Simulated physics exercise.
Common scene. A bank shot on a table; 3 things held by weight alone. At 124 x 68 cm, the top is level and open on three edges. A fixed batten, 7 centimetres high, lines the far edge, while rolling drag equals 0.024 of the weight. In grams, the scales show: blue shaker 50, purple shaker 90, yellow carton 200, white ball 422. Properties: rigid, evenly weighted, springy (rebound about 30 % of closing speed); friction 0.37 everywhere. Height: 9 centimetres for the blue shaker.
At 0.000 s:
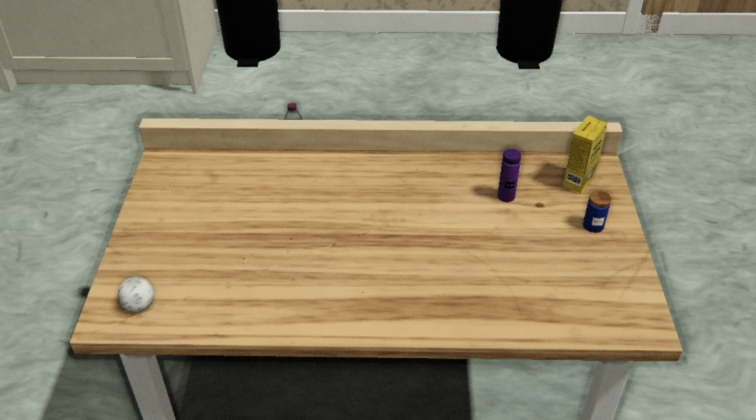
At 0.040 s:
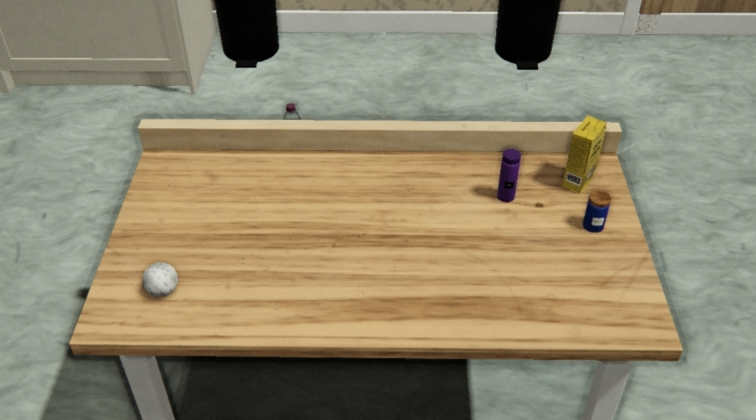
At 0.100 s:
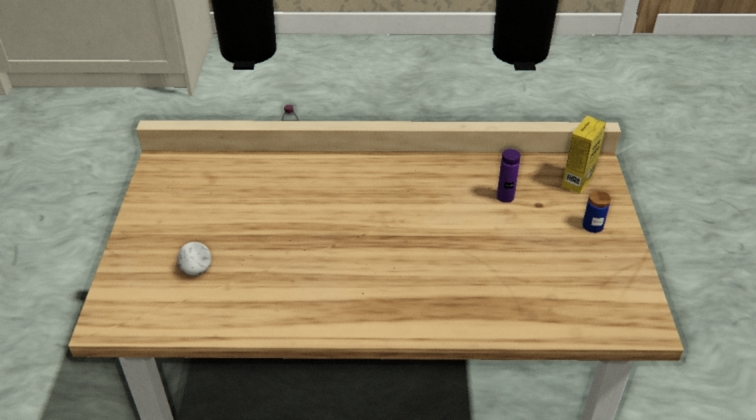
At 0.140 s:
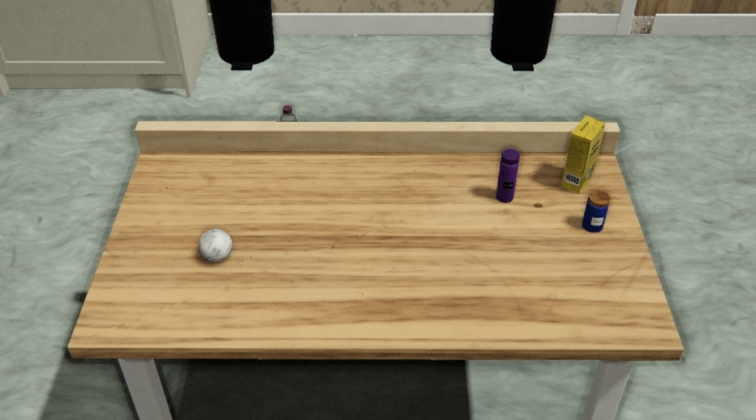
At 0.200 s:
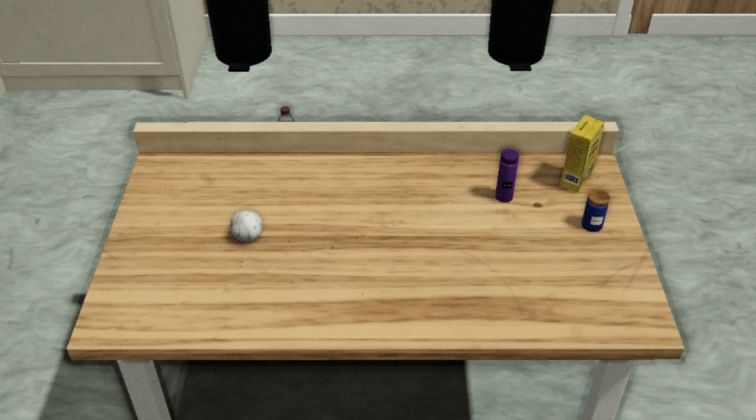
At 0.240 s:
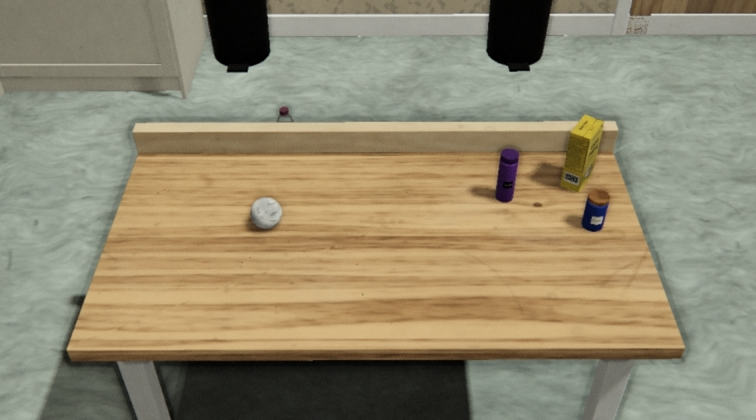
A wooden table with a raised strip along its far edge held a yellow carton, a purple shaker and a blue shaker, while a white ball rolled from the near left diagonally rightward and away.
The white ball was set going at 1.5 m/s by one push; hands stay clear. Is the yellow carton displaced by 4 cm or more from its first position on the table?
Yes - off its starting point.
After 0.74 s, white ball near (448, 160).
After 1.64 s, white ball near (587, 171); yellow carton now off the table.
In the end (2.1 s), off the table, yellow carton; the other 2 under 4 cm from the start.
